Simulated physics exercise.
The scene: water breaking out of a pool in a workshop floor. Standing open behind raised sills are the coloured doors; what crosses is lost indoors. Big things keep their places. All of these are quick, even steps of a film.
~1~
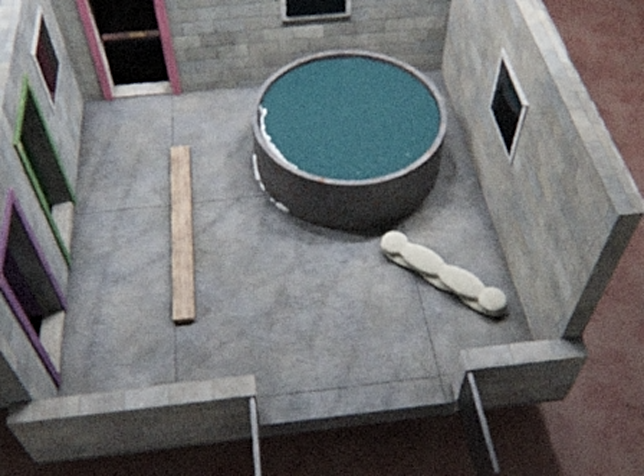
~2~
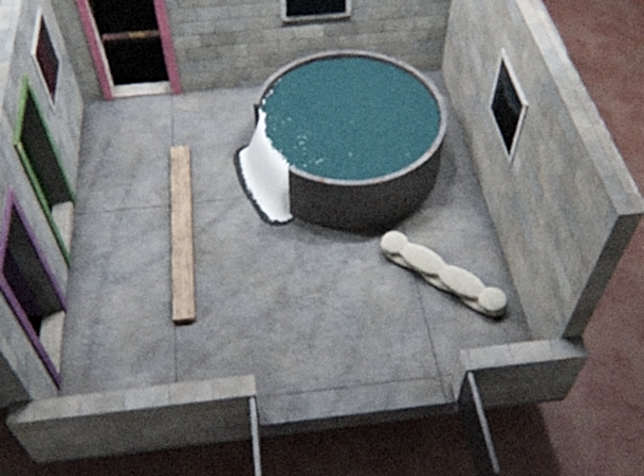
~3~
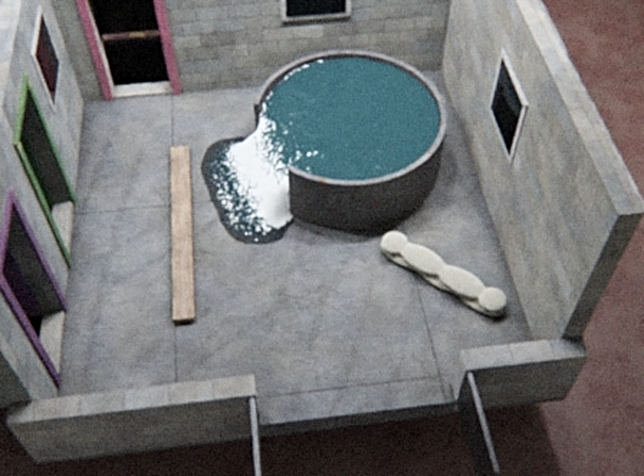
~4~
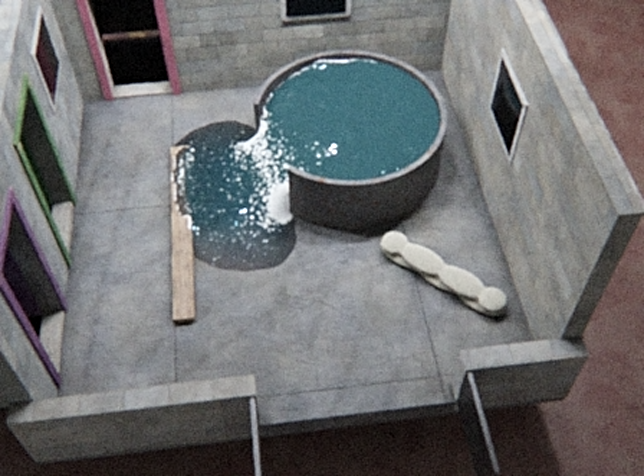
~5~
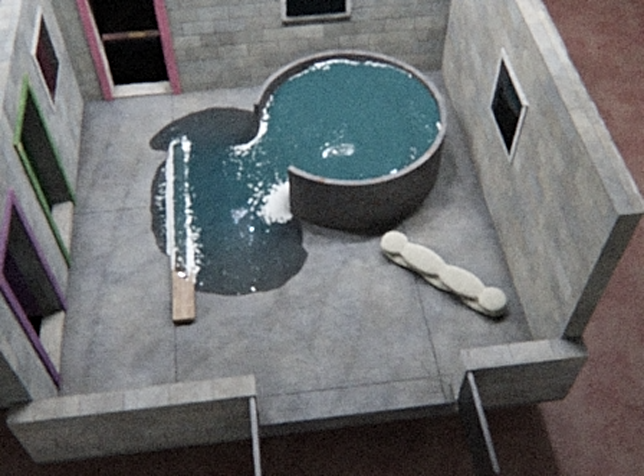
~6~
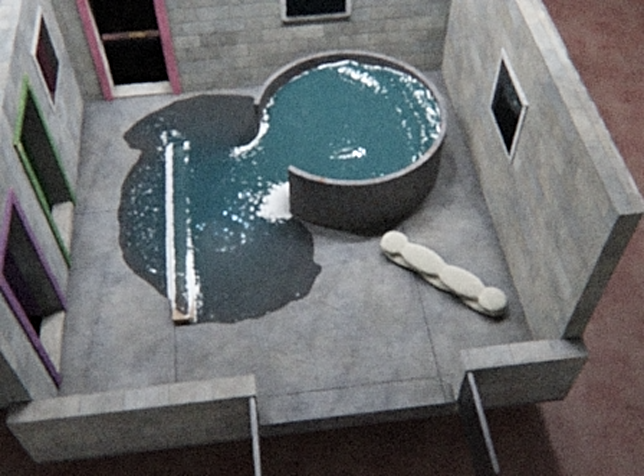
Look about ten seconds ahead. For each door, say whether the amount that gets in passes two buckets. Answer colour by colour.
Purple door: Yes, pink door: Yes, green door: Yes.
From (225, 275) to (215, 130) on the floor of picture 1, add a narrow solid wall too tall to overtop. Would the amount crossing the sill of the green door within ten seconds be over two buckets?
Note: Green remains beneath.
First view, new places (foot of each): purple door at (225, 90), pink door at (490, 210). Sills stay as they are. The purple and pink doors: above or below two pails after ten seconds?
So the purple door ends up above and the pink door ends up above.
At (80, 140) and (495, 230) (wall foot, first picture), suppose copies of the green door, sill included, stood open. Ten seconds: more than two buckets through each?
Taken in sequence: Exceeded, then not exceeded.
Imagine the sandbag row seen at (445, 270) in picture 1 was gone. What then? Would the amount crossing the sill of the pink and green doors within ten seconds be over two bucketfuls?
Briefly, the pink door overshoots and the green door overshoots.
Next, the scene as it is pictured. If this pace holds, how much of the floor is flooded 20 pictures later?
I make it 70 per cent.
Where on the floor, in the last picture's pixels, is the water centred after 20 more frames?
My reading is close to (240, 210).
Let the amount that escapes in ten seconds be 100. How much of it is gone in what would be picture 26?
By then, close to 35 % of it.
A moment on, water covers 50 % of the floor; the purple door wet at the sill, nothing in, the pink door under two buckets in, the green door under two buckets in.
Next, water covers 55 % of the floor; the purple door over two buckets in, the pink door over two buckets in, the green door far over two buckets in.
Then, water covers 70 % of the floor; the purple door far over two buckets in, the pink door far over two buckets in, the green door far over two buckets in.
Later, water covers 90 % of the floor; the purple door far over two buckets in, the pink door far over two buckets in, the green door far over two buckets in.
In the end, water covers 95 % of the floor; the purple door far over two buckets in, the pink door far over two buckets in, the green door far over two buckets in.
